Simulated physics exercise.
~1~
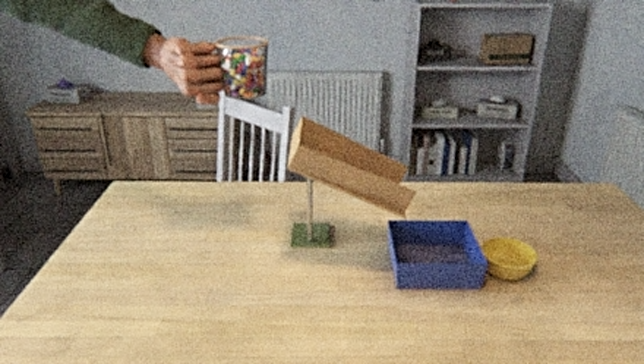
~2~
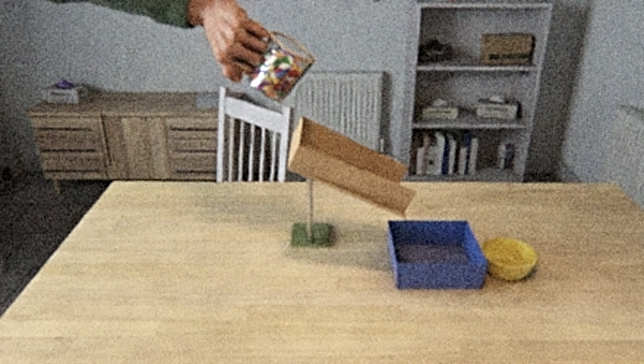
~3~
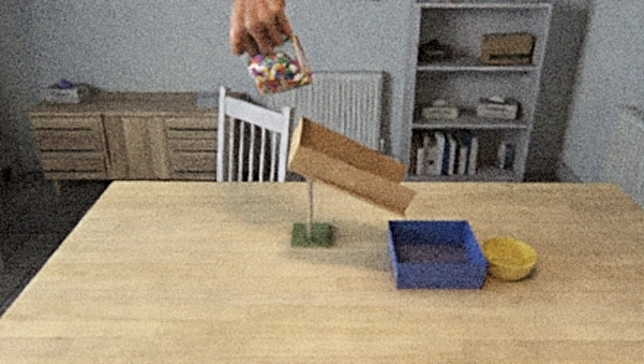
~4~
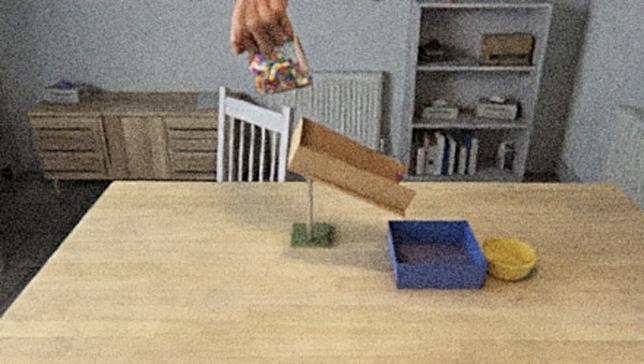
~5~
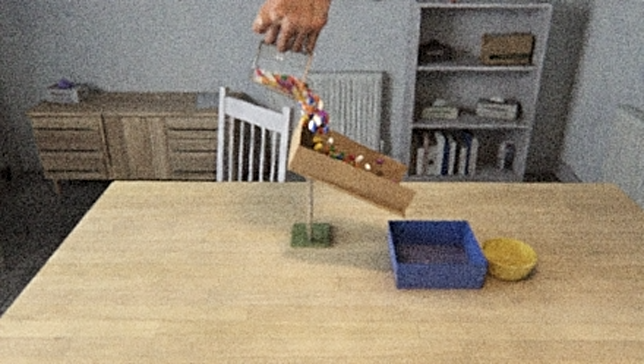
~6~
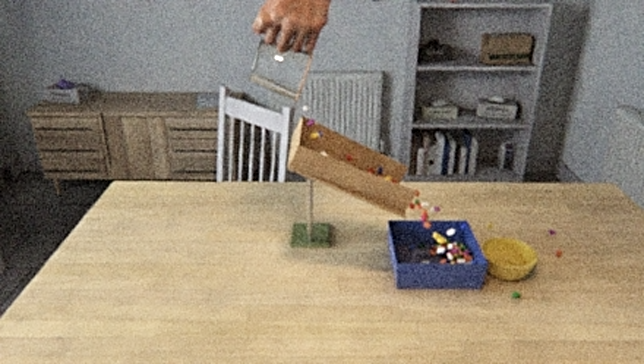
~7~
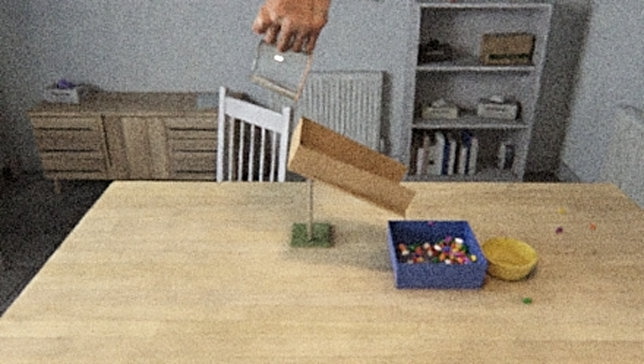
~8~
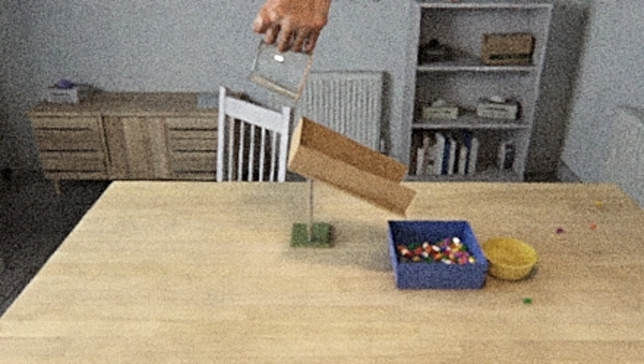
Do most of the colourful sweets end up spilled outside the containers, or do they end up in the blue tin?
Most of them end up in the blue tin. Only a few land outside on the table, and the yellow bowl gets none.
